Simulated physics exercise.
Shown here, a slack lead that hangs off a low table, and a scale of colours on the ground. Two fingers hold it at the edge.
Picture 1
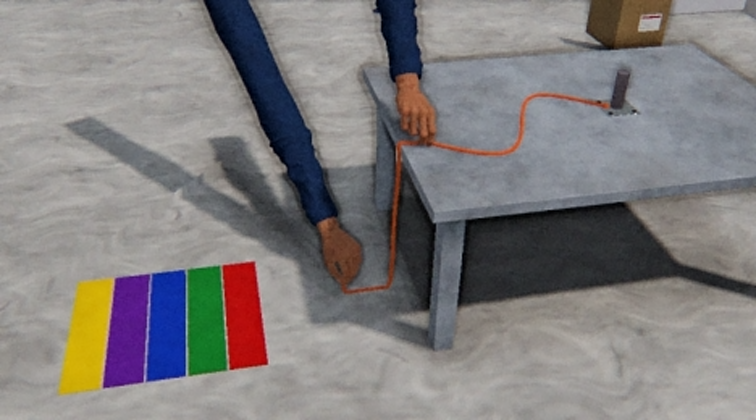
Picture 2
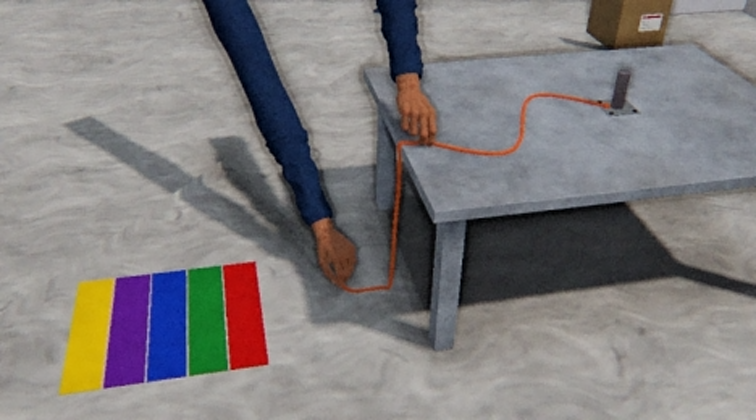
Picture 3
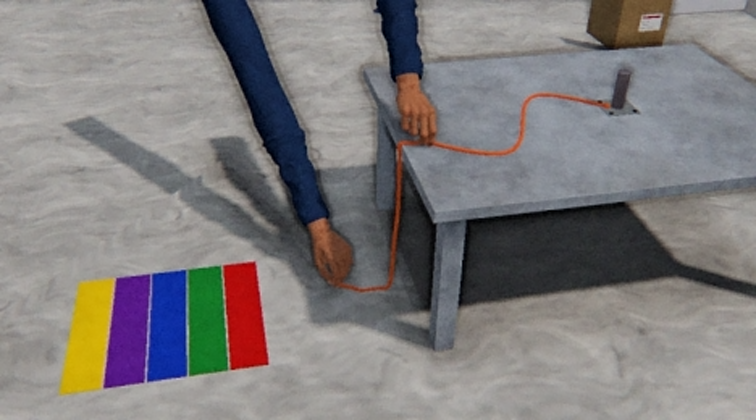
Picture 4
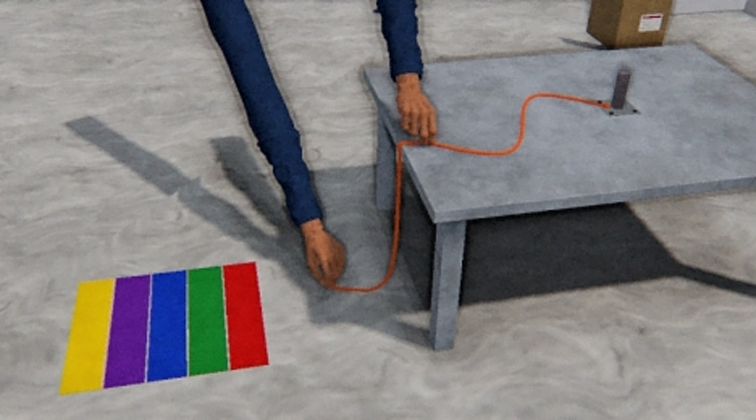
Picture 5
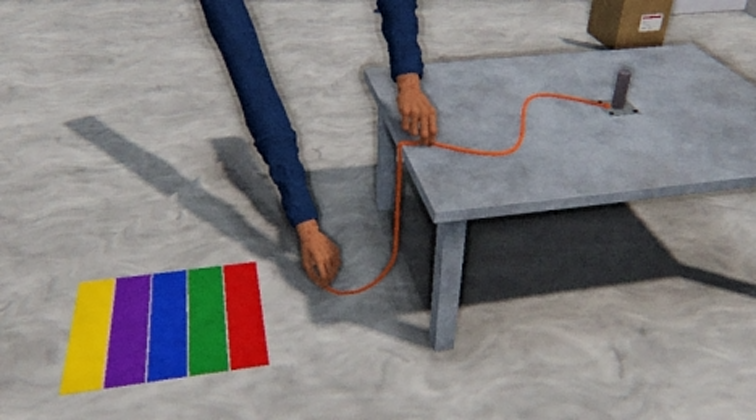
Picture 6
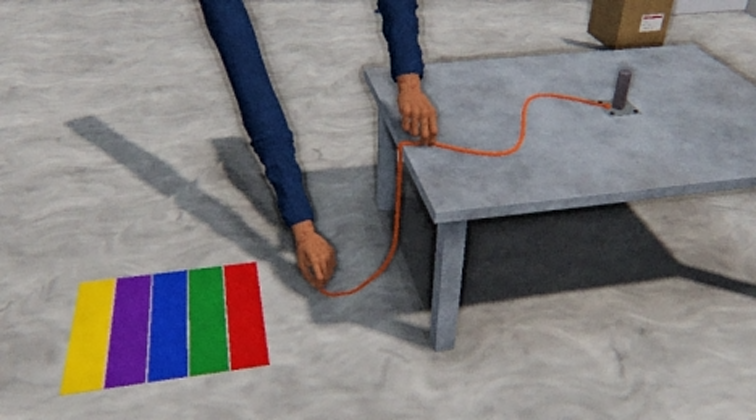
The clip opens on an orange lead running from a post across a low grey table and over its edge, pinched there by one hand. The other hand, holding the end near the floor, moves slightly left towards a strip of five colours, and the hanging bend becomes a looser curve.
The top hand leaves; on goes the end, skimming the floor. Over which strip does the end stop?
The end stops over the purple strip.
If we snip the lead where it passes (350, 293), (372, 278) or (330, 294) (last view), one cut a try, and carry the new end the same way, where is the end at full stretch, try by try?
Near (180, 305), (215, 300) and (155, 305).
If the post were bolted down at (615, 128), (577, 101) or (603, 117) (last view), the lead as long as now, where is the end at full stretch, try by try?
The places are (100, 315), (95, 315) and (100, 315).
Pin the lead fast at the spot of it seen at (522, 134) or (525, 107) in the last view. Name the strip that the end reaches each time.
It would be green; blue.
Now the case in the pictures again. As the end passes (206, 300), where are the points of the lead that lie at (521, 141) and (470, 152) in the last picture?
The first at (446, 131), the second at (398, 158).
Early on, end near (206, 300); over green.
Midway, end near (158, 306); over blue.
At the end of the slack, end near (128, 310); over purple. It gets as far as the purple strip.
